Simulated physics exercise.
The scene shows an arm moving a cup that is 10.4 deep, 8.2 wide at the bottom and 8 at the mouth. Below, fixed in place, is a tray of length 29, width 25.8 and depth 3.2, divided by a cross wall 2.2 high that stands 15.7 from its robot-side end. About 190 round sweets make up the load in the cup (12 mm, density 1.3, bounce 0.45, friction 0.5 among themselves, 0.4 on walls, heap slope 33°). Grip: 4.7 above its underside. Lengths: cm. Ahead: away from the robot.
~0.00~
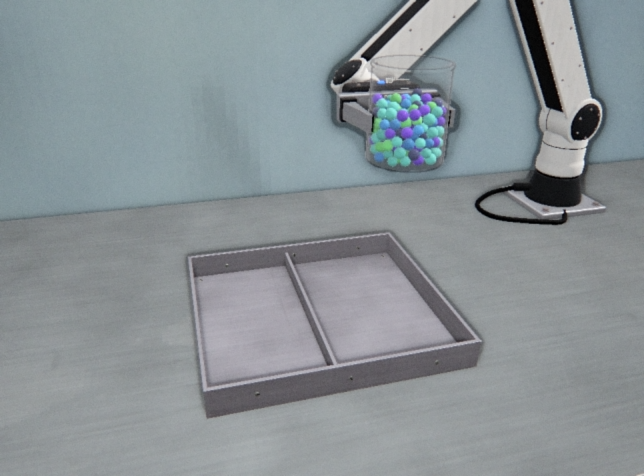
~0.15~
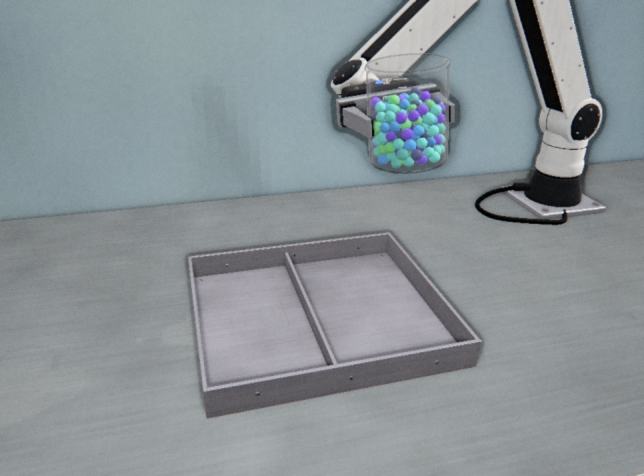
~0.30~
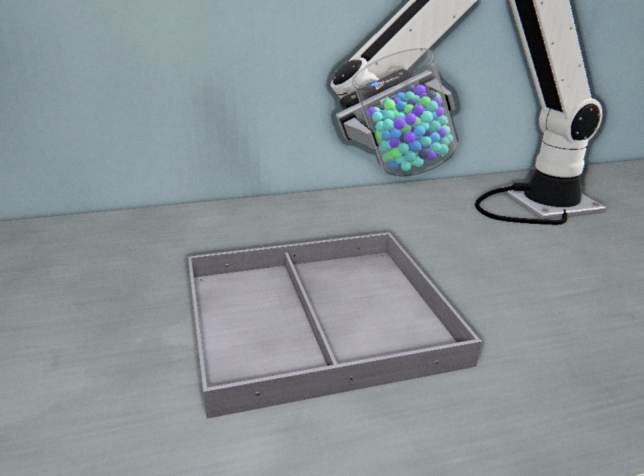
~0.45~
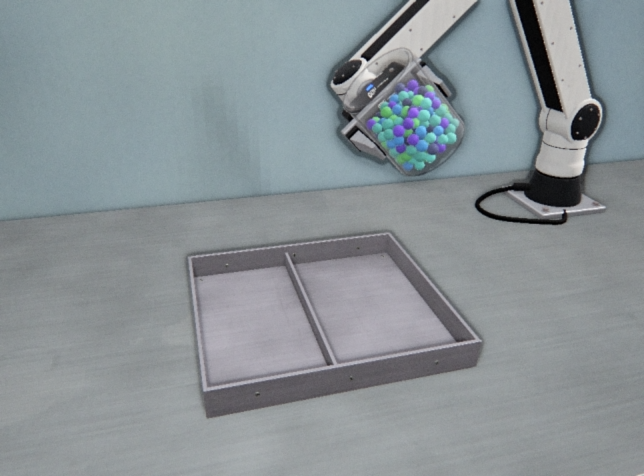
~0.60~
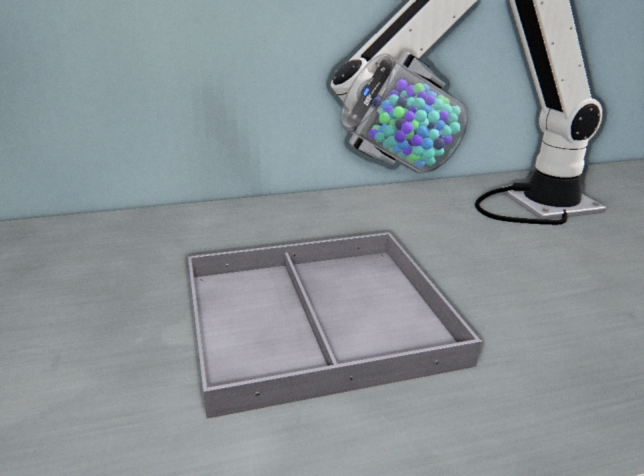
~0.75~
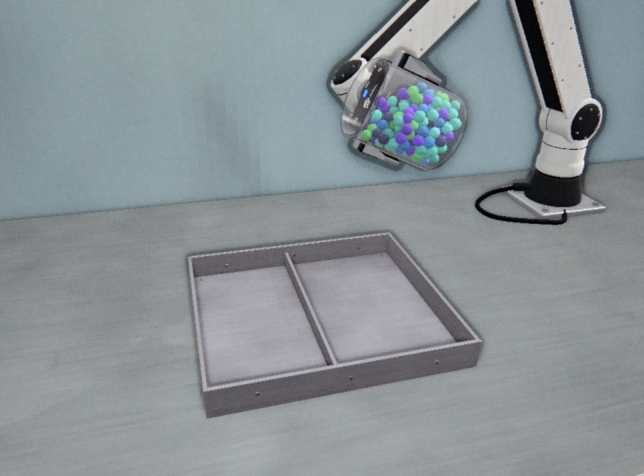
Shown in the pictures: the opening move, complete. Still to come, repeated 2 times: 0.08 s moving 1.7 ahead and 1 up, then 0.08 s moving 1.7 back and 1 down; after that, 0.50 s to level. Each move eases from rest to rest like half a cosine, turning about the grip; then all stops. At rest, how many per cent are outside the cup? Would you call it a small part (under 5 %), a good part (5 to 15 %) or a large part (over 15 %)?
I'd call it a good part.
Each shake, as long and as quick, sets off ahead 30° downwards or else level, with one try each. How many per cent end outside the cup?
Result: Approx. 0 % and 5 %, one try each.
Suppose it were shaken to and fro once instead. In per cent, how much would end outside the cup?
0 per cent or so.
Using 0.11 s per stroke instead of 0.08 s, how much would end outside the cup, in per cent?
Around 0 percent.
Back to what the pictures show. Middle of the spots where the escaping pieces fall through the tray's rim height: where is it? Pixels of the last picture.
Close to pixel (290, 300).
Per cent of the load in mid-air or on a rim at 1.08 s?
It amounts to roughly 5 in a hundred.
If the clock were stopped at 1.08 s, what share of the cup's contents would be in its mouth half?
Near 50 in a hundred.
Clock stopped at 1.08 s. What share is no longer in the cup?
Near 5 per cent so far.
After 1.08 s, tilted 65° forward, highest piece 27 above the table; 182 in the cup, 1 in the far-side part, 9 in flight or on a rim.
After 1.41 s, tilted 16° forward, highest piece 29 above the table; 176 in the cup, 11 in the far-side part, 5 in the robot-side part.
After 1.77 s, level, highest piece 28 above the table; 176 in the cup, 11 in the far-side part, 5 in the robot-side part.
After 2.82 s, level, highest piece 28 above the table; 176 in the cup, 11 in the far-side part, 5 in the robot-side part.
In the end, 176 in the cup, 11 in the far-side part, 5 in the robot-side part. That is 8 % outside the cup.
